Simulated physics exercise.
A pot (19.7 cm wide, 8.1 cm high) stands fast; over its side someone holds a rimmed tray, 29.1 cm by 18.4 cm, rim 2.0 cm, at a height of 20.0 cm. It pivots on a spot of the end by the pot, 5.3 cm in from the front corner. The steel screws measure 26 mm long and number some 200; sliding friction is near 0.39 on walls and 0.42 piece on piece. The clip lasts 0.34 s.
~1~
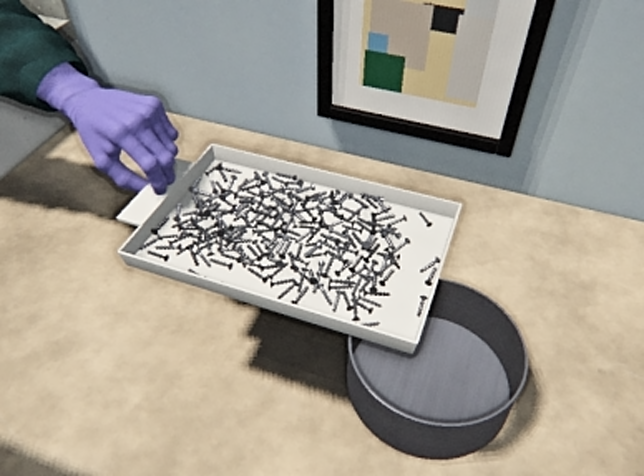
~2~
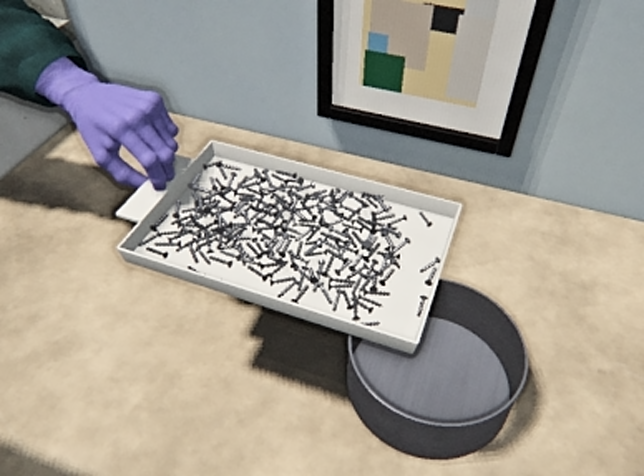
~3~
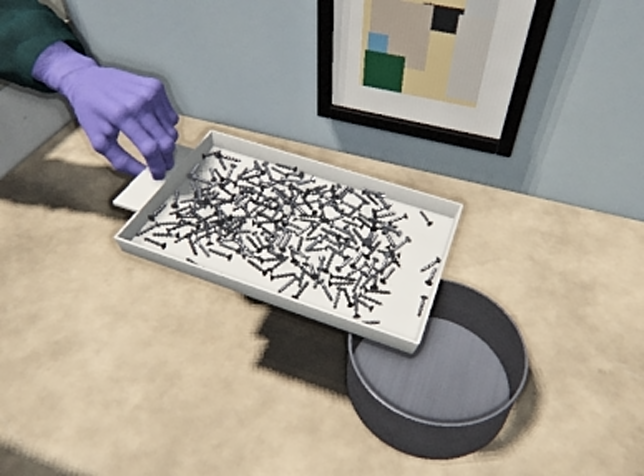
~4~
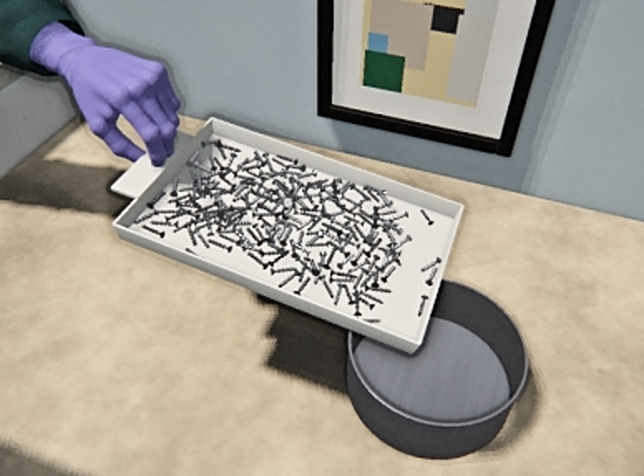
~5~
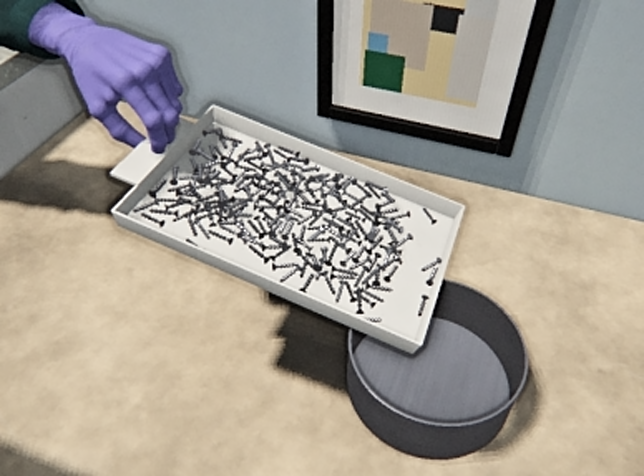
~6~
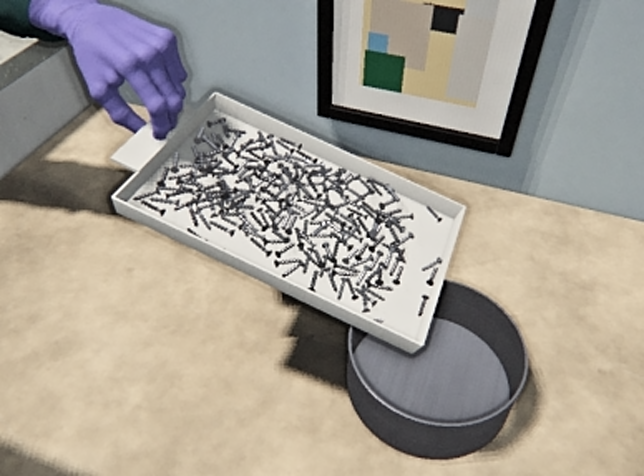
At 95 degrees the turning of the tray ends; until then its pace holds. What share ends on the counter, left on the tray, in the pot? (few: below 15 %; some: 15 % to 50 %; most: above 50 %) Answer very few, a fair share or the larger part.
Counter: Very few, tray: Very few, pot: The larger part.
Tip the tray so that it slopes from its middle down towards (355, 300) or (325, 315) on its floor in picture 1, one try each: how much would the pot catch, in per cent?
Some 20 and 5 per cent.
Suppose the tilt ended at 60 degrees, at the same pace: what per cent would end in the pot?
In that case some 20 per cent.
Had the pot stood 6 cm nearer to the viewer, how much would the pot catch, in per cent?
In that case some 75 per cent.
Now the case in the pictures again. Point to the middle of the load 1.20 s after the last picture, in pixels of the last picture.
Around (450, 265).
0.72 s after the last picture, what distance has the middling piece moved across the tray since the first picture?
About 15 cm.
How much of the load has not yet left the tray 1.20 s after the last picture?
Some 70 per cent of the load.
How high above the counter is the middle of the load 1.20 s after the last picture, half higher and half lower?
Some 22 cm.
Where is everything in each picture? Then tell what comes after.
Tray tilt 0 degrees, front corners at (122, 250) and (414, 339); middle of the pieces at (291, 232); pot at (437, 344), in the first picture.
Tray tilt 1 degrees, front corners at (121, 247) and (415, 339); middle of the pieces at (291, 230), in the second picture.
Tray tilt 4 degrees, front corners at (119, 236) and (416, 340), lowest corner right back; middle of the pieces at (291, 225), in the third picture.
Tray tilt 7 degrees, front corners at (117, 223) and (417, 340), lowest corner right back; middle of the pieces at (292, 218), in the fourth picture.
Tray tilt 11 degrees, front corners at (117, 210) and (419, 341), lowest corner right back; middle of the pieces at (294, 212), in the fifth picture.
Tray tilt 15 degrees, front corners at (117, 197) and (420, 341), lowest corner right back; middle of the pieces at (296, 206); pot at (437, 344), in the sixth picture.
Then, 0.72 s after the last picture, tilt 52 degrees; the tray holds 95 %, the pot 0 %.
Then, 1.20 s after the last picture, tilt 77 degrees; the tray holds 70 %, the pot 25 %.
Then, 1.75 s after the last picture, tilt 95 degrees; the tray holds 5 %, the pot 85 %.
In the end, counter 5 %, tray 0 %, pot 95 %.
